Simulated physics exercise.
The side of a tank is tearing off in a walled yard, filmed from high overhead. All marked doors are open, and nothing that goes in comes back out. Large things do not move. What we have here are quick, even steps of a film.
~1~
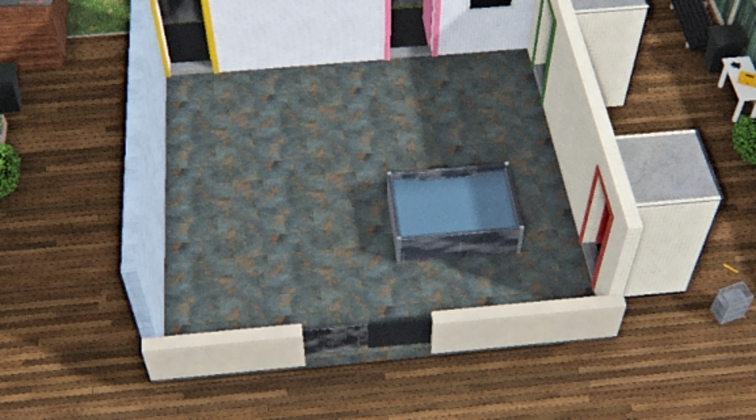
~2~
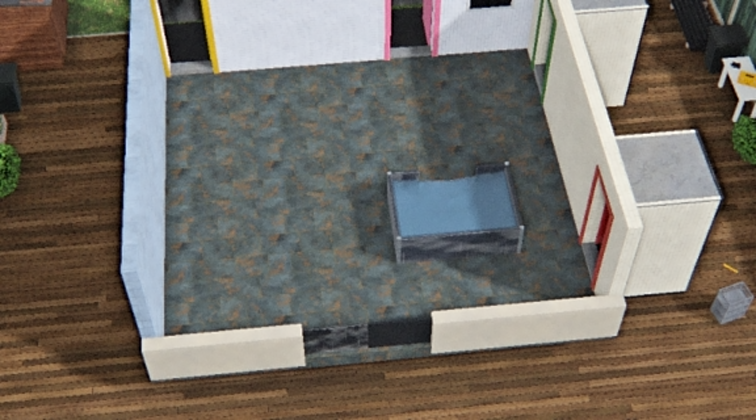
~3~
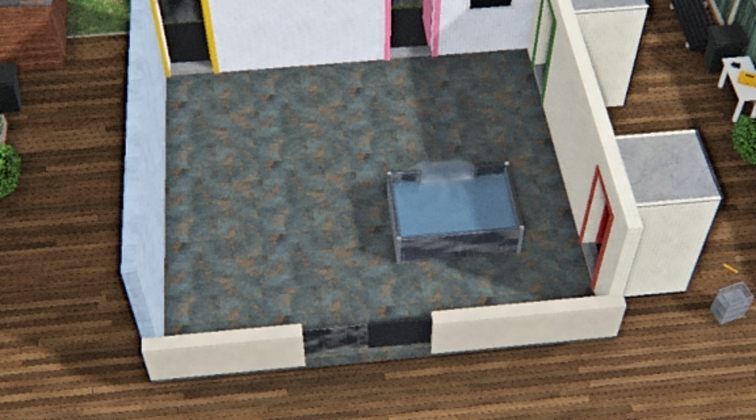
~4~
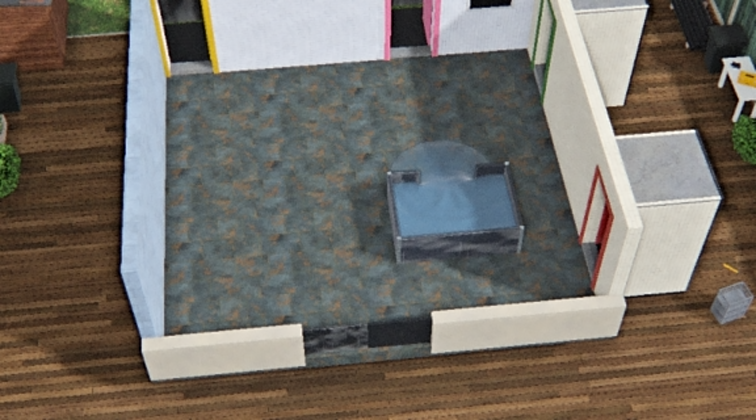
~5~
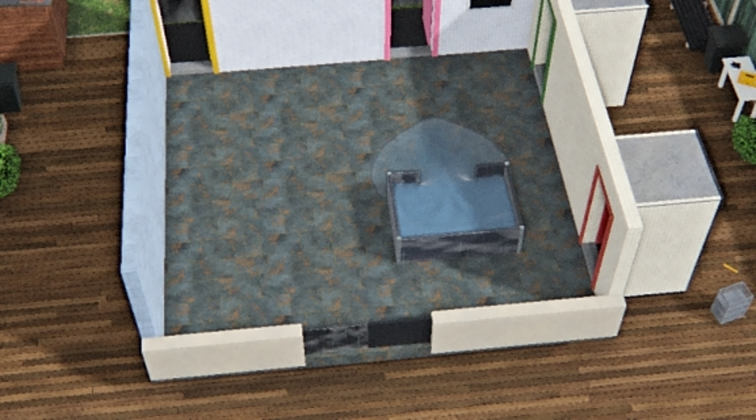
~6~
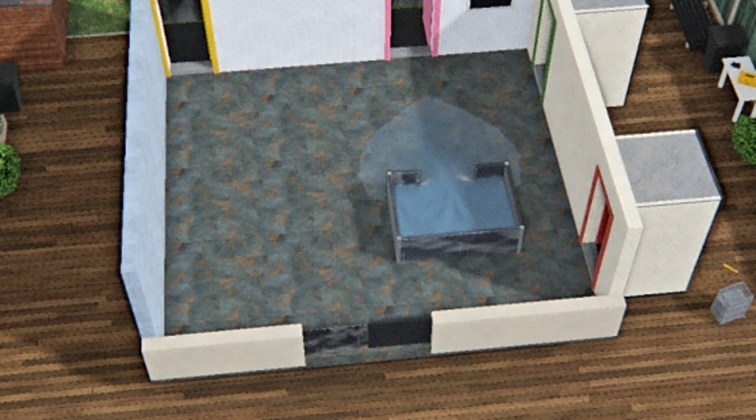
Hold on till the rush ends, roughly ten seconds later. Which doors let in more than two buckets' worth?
The green door is going to allow two buckets or less; the red door is going to allow two buckets or less; the yellow door is going to allow two buckets or less; the pink door is going to allow over two buckets.
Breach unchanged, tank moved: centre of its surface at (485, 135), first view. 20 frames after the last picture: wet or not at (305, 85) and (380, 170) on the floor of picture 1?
In order: Reached by the flood and not reached.
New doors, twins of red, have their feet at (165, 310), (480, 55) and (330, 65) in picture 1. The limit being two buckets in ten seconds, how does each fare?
Door by door: Ends up below, ends up above, ends up above.
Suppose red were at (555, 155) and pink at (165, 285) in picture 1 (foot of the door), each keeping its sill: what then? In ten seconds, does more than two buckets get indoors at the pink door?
I'd say pink falls short.
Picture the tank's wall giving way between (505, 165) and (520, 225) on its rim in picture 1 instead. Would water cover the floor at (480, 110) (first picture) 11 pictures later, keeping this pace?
Answer: Flooded.
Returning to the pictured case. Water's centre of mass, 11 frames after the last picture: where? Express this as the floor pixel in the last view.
The water's centre sits above (441, 171).
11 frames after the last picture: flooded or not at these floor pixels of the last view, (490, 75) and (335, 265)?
Soaked, not wet.
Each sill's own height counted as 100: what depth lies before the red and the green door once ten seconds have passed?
Respectively about 50 and 30 per cent.
A moment on, water covers 25 % of the floor; the green door not reached, the red door not reached, the yellow door not reached, the pink door under two buckets in.
Next, water covers 30 % of the floor; the green door wet at the sill, nothing in, the red door not reached, the yellow door not reached, the pink door over two buckets in.
Then, water covers 35 % of the floor; the green door wet at the sill, nothing in, the red door not reached, the yellow door wet at the sill, nothing in, the pink door far over two buckets in.
Later, water covers 50 % of the floor; the green door under two buckets in, the red door not reached, the yellow door wet at the sill, nothing in, the pink door far over two buckets in.
In the end, water covers 75 % of the floor; the green door under two buckets in, the red door wet at the sill, nothing in, the yellow door wet at the sill, nothing in, the pink door far over two buckets in.
